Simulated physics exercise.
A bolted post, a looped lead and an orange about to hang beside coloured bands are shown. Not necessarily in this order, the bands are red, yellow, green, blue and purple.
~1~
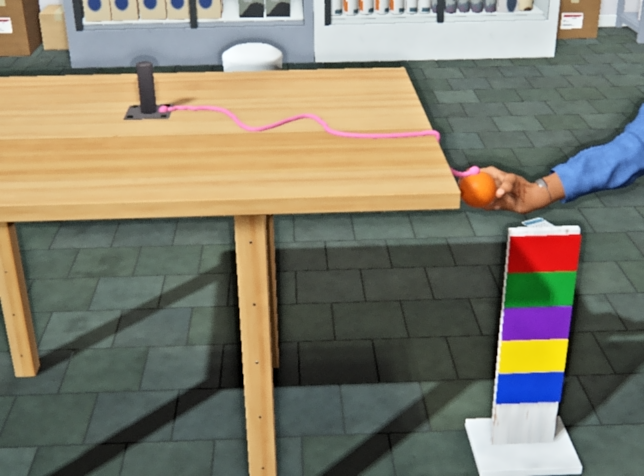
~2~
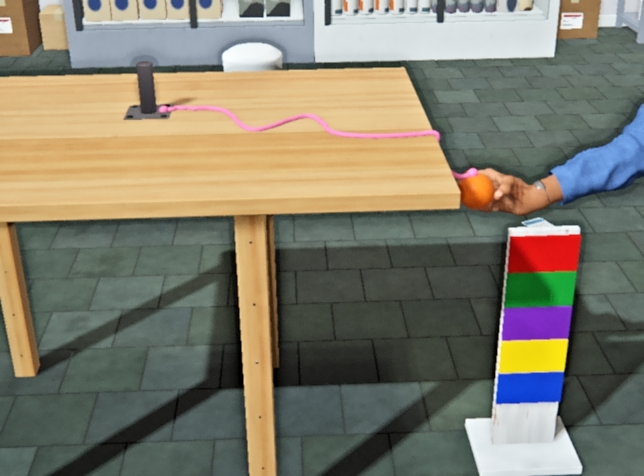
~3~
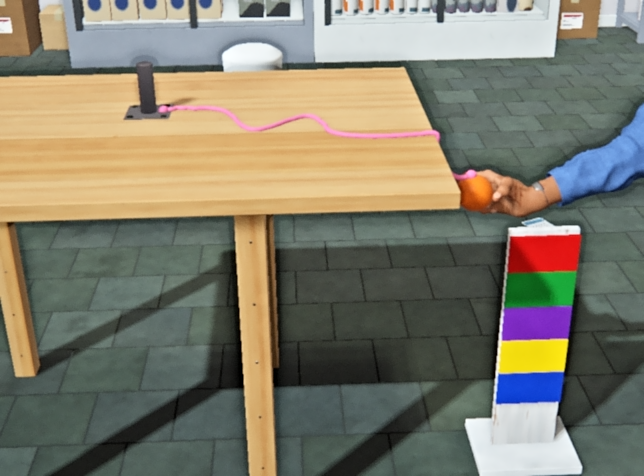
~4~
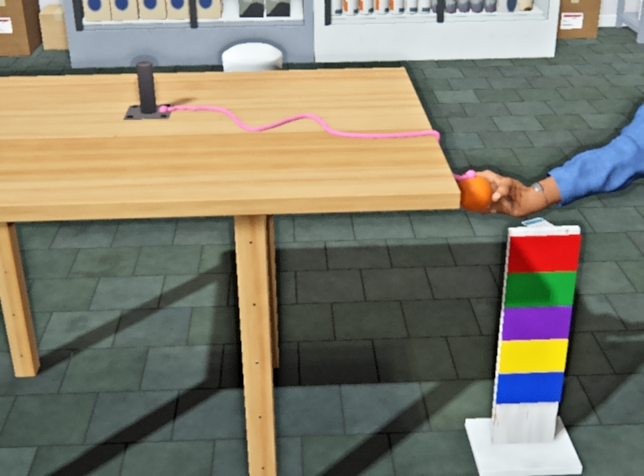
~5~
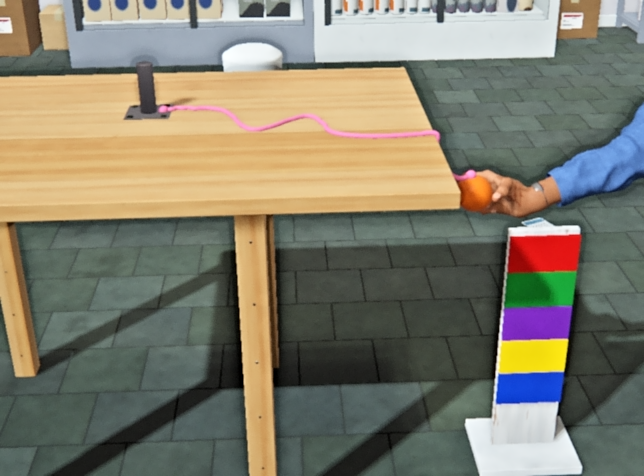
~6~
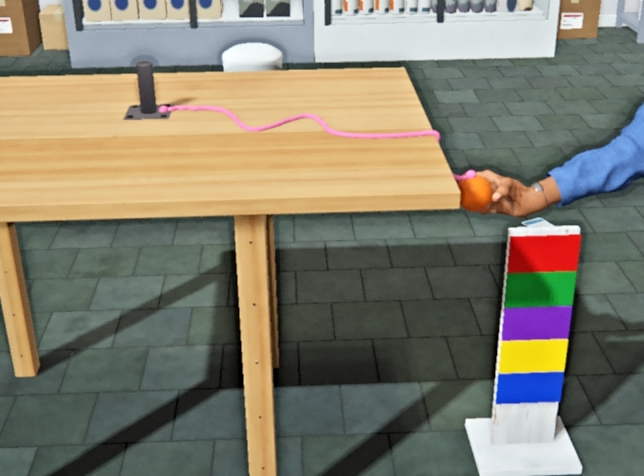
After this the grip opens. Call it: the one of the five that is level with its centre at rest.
My call is green.
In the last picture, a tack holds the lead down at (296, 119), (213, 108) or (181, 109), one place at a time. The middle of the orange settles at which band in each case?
Note: Try 1 red; try 2 green; try 3 green.
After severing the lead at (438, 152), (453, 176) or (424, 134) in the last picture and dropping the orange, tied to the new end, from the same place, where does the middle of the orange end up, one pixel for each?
Try by try, around (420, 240), (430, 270) and (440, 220).
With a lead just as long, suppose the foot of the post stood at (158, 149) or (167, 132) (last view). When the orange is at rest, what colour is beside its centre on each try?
Answer, in order: Purple, purple.
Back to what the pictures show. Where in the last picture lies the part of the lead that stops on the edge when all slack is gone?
It is around (348, 135).
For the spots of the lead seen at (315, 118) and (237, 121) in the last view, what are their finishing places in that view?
Roughly at (369, 122), and the other roughly at (262, 116).
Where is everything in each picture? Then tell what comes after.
In the first picture, orange (478, 190); red (545, 255); green (541, 290); purple (537, 325); yellow (533, 358); blue (530, 389).
In the second picture, orange (476, 192); lead through (194, 109) (239, 123) (299, 118) (342, 135) (421, 134).
In the third picture, orange (474, 193).
In the fourth picture, orange (474, 193); lead through (194, 109) (239, 123) (299, 118) (342, 135) (421, 134).
In the fifth picture, orange (474, 193).
In the sixth picture, orange (474, 193); lead through (194, 109) (239, 123) (299, 118) (342, 135) (421, 134).
A little later, orange near (428, 278); level with green.
Next, orange near (436, 281); level with green.
When it is over, orange near (432, 287); level with green. Its centre hangs level with the green band.
